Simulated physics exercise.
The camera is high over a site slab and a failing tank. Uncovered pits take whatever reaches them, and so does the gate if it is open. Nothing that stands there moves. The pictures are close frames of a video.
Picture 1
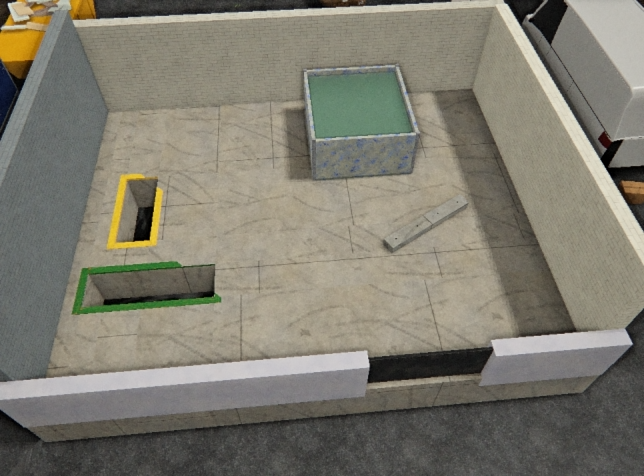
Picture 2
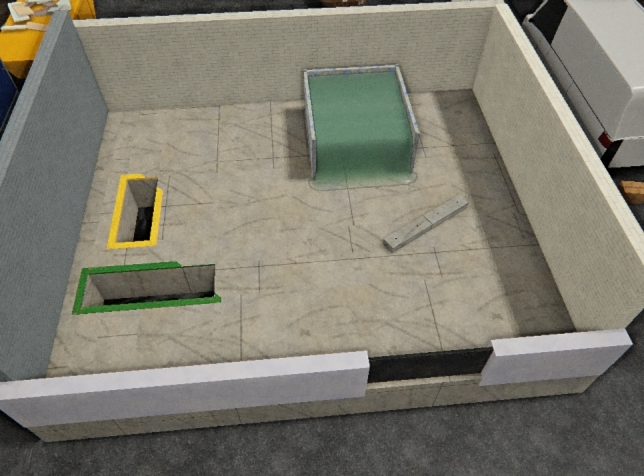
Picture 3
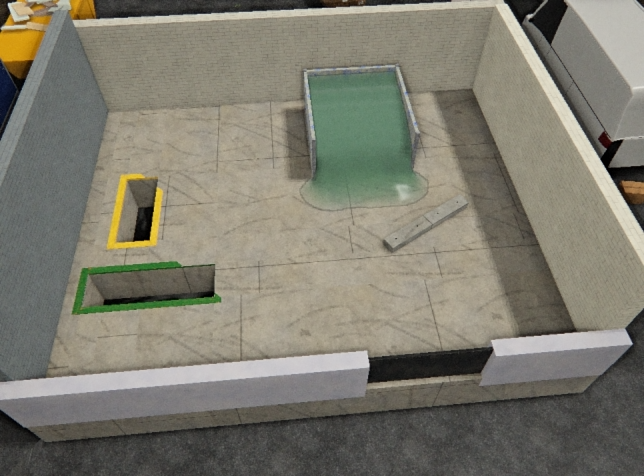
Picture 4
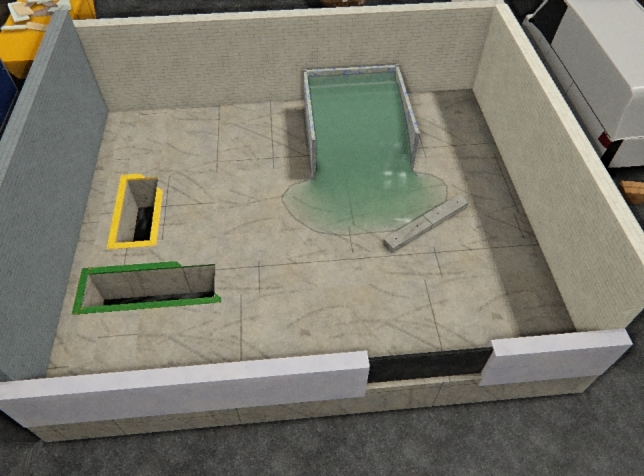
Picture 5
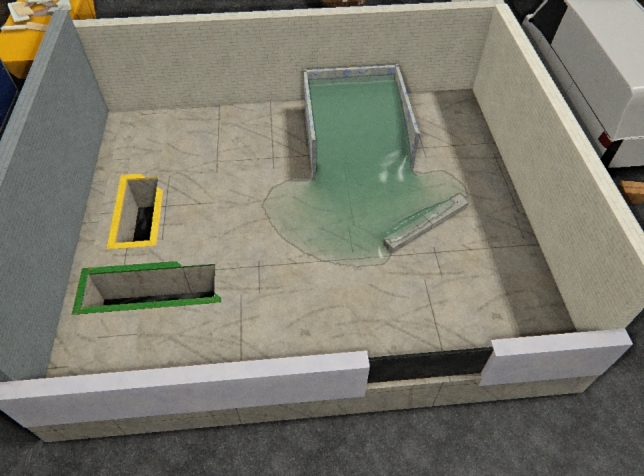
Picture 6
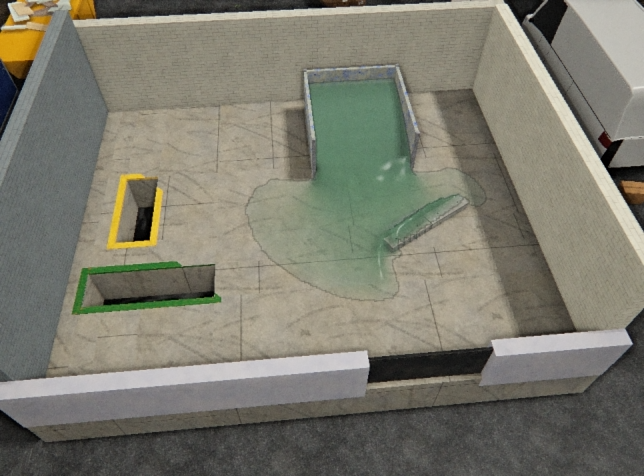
At first, still green water fills a square tank at the back of a walled slab. The tank's near side opens and water pours out, spreading across the floor in a rounded pool. It then reaches the small slanted block, runs around it, and widens to the left and toward the front.
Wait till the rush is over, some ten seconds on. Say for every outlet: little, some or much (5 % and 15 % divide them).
In the end: The gate takes not even 5 %; the yellow pit takes not even 5 %; the green pit takes above 15 %.
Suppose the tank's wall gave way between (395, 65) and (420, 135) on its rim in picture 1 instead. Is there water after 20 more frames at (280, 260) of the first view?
At that place: Clear.
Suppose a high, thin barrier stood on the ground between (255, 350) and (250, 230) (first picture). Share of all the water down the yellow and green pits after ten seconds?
Parts in a hundred: Yellow 2, green 12.
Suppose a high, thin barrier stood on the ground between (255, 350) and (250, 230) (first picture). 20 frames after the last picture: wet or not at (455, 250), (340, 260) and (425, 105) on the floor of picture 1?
As listed: Awash, flooded, free of water.
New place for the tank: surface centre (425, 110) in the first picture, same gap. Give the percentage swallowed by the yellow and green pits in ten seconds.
Parts in a hundred: Yellow 12, green 40.
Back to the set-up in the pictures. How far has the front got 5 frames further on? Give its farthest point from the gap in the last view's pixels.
At about (246, 384).
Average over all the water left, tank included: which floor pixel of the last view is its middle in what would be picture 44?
Roughly at (345, 248).
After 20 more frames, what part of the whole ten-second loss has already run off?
Close to 10 %.
A moment on, water covers 40 % of the floor; the gate 0 %, the yellow pit 0 %, the green pit 0 %.
Next, water covers 50 % of the floor; the gate 0 %, the yellow pit 0 %, the green pit 1 %.
Then, water covers 60 % of the floor; the gate 0 %, the yellow pit 0 %, the green pit 3 %.
Later, water covers 75 % of the floor; the gate 0 %, the yellow pit 2 %, the green pit 19 %.
In the end, water covers 80 % of the floor; the gate 0 %, the yellow pit 3 %, the green pit 36 %.
